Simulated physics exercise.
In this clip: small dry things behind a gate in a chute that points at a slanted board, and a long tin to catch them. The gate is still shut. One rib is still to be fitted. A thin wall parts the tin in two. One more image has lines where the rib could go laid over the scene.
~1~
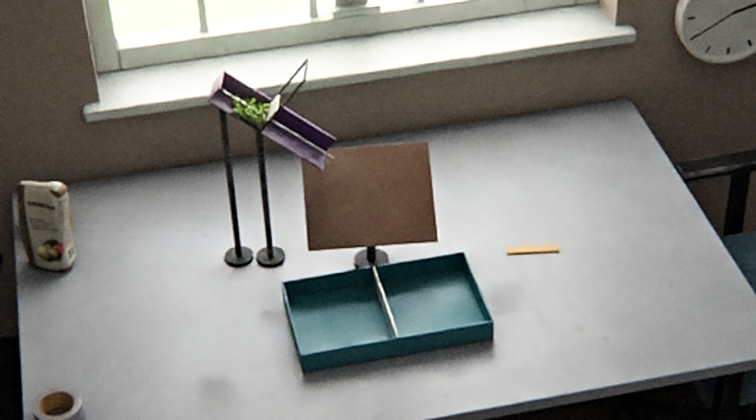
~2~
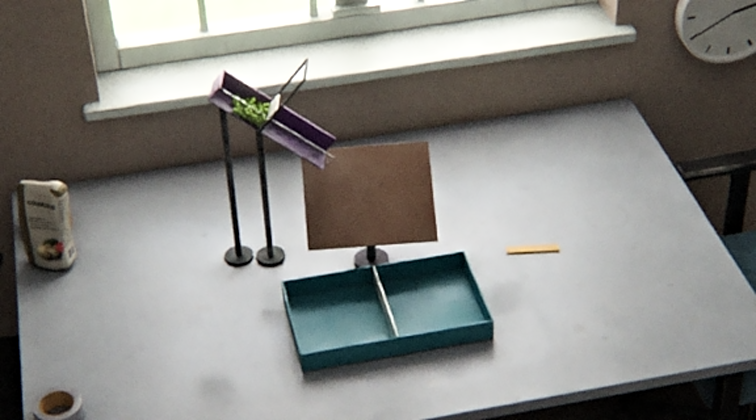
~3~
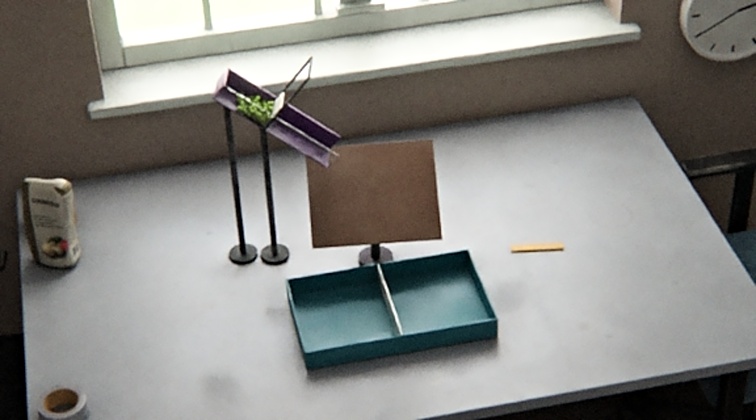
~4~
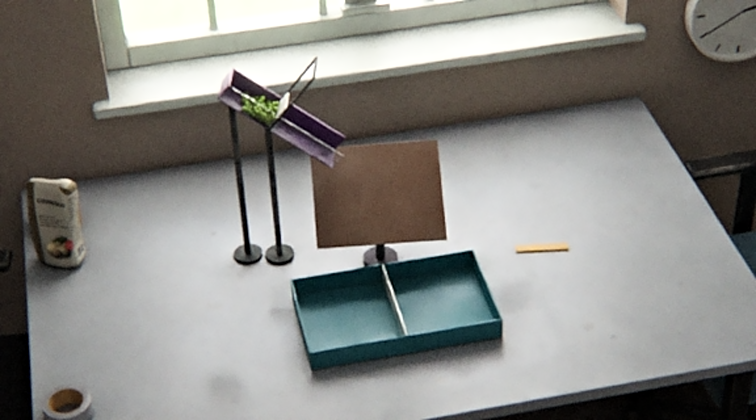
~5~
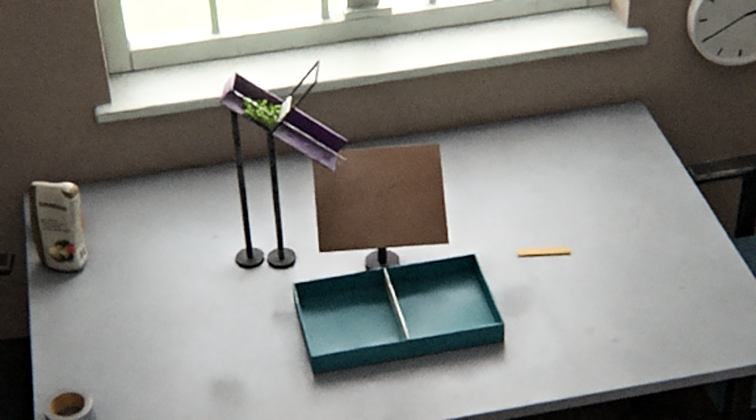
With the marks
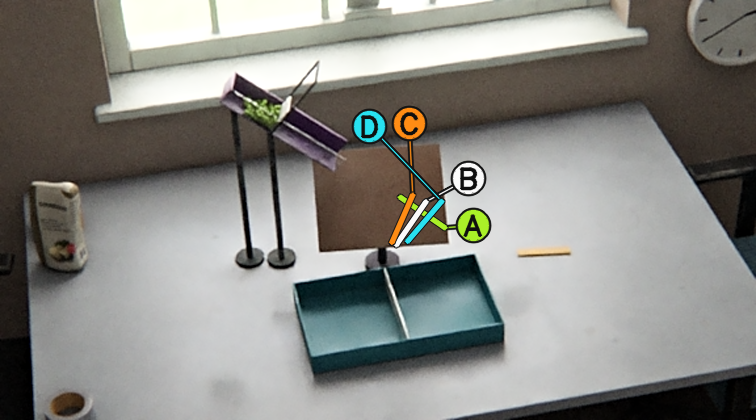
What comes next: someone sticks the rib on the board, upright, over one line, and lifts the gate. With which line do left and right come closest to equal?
Go for D.
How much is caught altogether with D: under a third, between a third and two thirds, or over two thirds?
Over two thirds.
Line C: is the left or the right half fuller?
More lands on the left.
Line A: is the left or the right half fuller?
The right half.
On the marked copy, line A from (400, 197) to (444, 227); line B from (426, 201) to (396, 244); line C from (412, 195) to (391, 242); line D from (441, 201) to (407, 241).
Choosing A, of what is caught, a small share in the left half, the bulk in the right.
Choosing B, of what is caught, all but a few in the left half, a small share in the right.
Choosing C, of what is caught, all but a few in the left half, a small share in the right.
Choosing D, of what is caught, close to half in the left half, close to half in the right.
